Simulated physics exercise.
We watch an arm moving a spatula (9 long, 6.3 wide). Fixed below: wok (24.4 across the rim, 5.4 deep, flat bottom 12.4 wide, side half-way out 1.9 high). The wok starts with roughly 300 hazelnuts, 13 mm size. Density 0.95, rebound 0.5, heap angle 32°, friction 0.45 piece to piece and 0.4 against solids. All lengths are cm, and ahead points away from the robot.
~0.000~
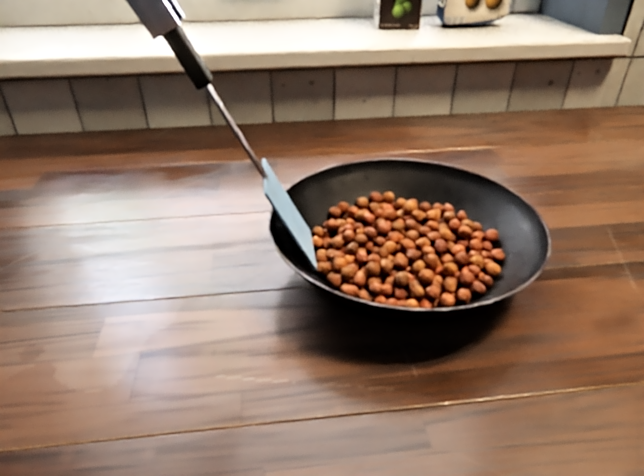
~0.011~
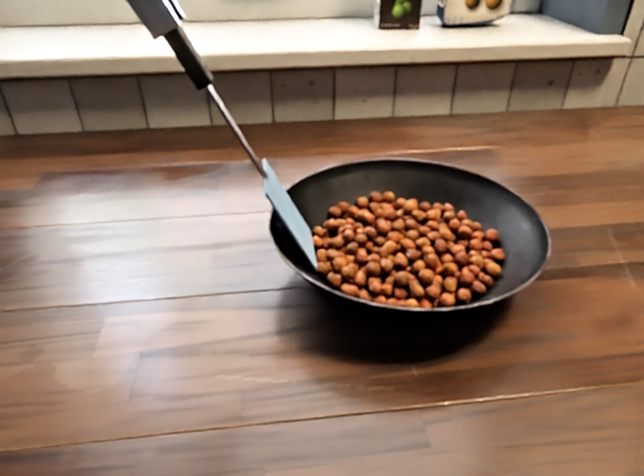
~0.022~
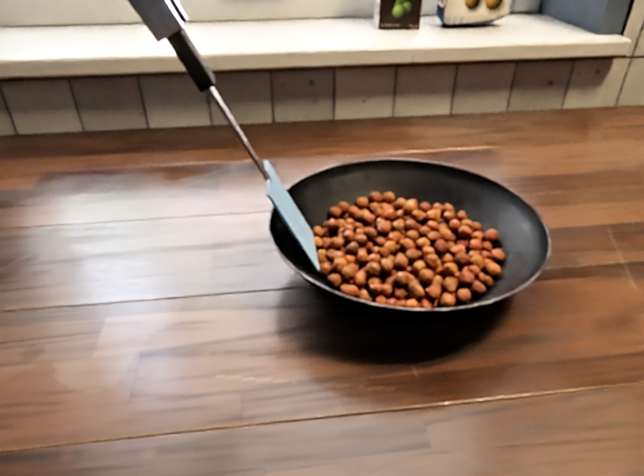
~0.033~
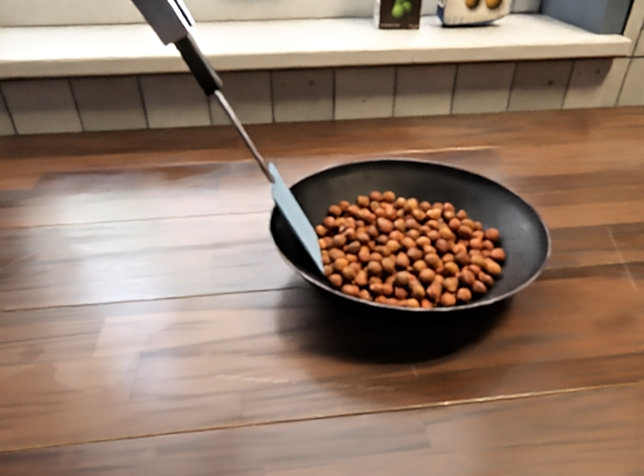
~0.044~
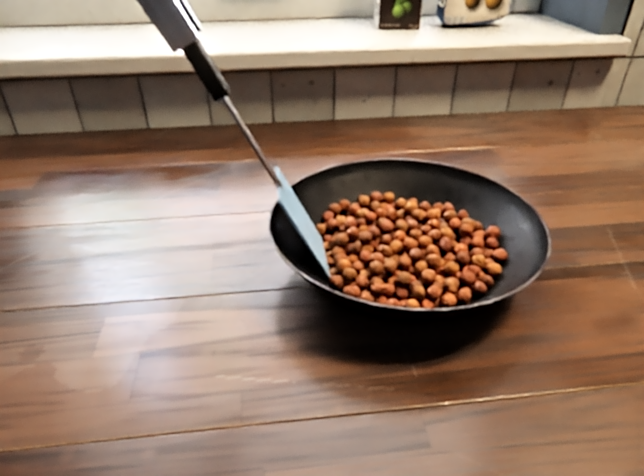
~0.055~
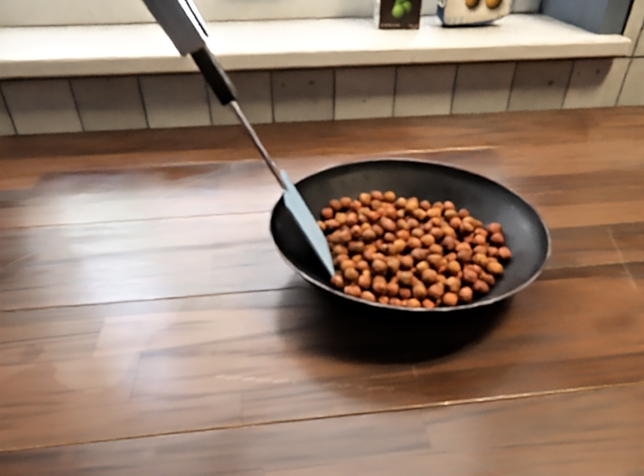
The clip opens on a dark wok of brown hazelnuts on a wooden surface, with a pale blue spatula, moved by an arm, resting inside its left edge. The spatula barely shifts at first, then slides slightly right and down against the pile, nudging the nearest nuts a little while the wok stays still.
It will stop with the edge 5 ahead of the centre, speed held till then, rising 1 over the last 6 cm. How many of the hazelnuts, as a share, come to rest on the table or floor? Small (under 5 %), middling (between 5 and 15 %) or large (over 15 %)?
Share on the table or floor: Small (under 5 %).
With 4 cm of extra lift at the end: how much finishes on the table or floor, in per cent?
About 0 per cent.
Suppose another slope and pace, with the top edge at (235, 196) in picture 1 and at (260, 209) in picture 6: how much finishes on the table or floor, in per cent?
Some 0 per cent.
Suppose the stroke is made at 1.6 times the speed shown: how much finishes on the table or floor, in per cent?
About 5 per cent.
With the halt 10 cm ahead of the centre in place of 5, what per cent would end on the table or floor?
In that case some 30 per cent.
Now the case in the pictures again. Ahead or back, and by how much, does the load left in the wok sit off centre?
Roughly 3.5 cm ahead.
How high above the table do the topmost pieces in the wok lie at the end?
About 6.5 cm.
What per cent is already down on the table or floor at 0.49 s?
Some 0 per cent.
After 0.15 s, sloping 64°, highest piece 6 above the table; 305 in the wok.
After 0.24 s, sloping 64°, highest piece 6 above the table; 305 in the wok.
After 0.49 s, sloping 64°, highest piece 6 above the table; 303 in the wok, 2 on the table or floor.
After 1.54 s, sloping 64°, highest piece 6 above the table; 303 in the wok, 2 on the table or floor.
At rest, 303 in the wok, 2 on the table or floor. That is 1 % on the table or floor.
